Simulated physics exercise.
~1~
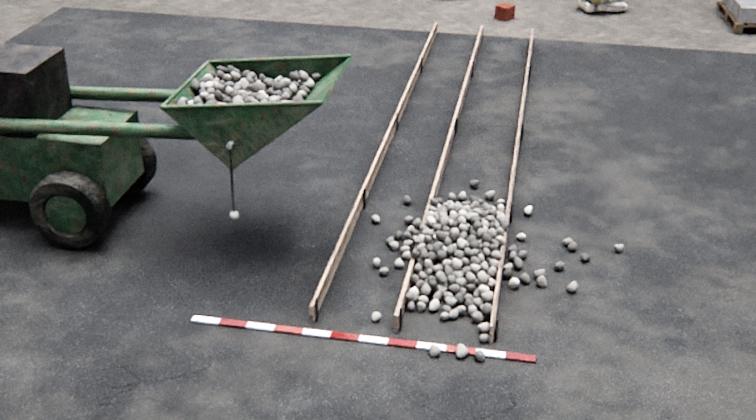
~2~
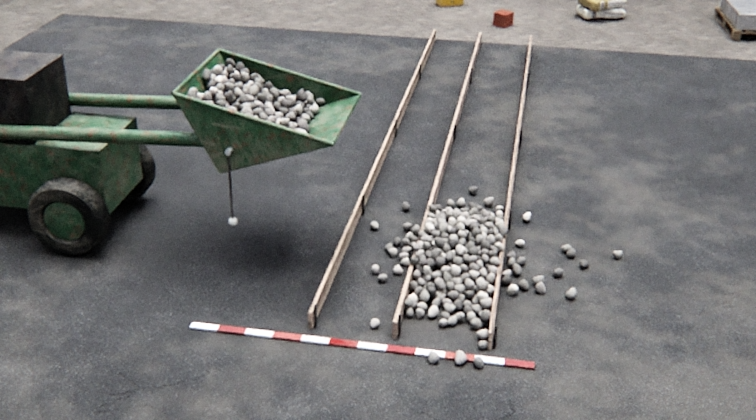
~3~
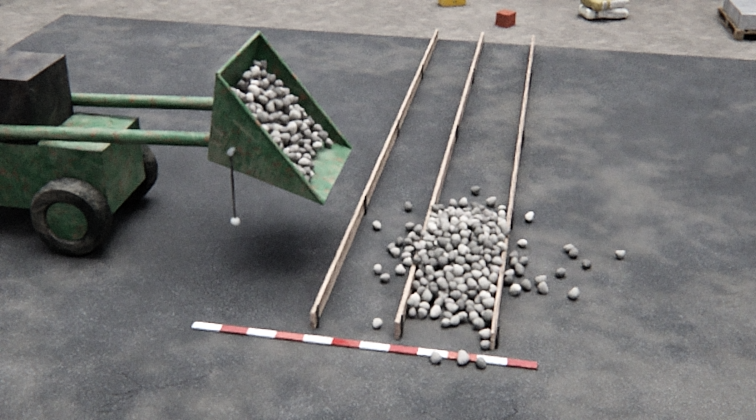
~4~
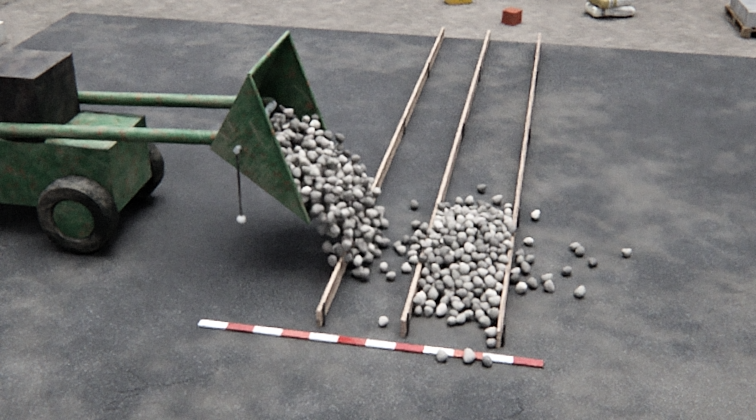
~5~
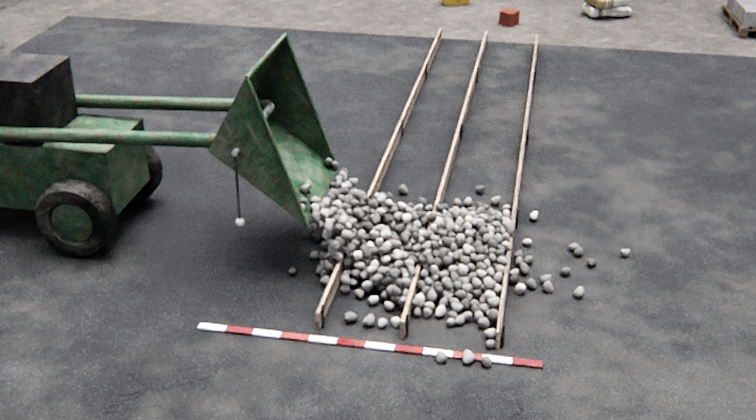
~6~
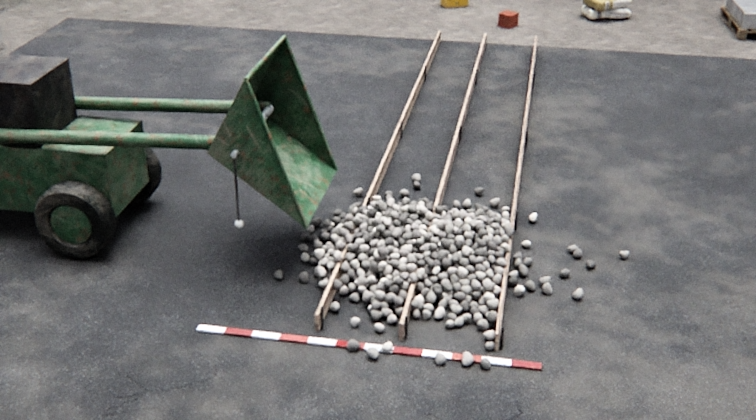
On a dark floor, a green wheeled loader holds a bucket of rounded grey stones at the left, facing three long wooden boards and a heap of similar stones lying between and around them. A red and white striped staff lies in front. The bucket tips forward toward the boards, its stones at first staying inside. As it steepens, they pour over the lip, tumbling across the nearest board and filling the near bay. The bucket empties and stays tilted, while the new stones settle against the old heap, forming one broad pile across both bays.
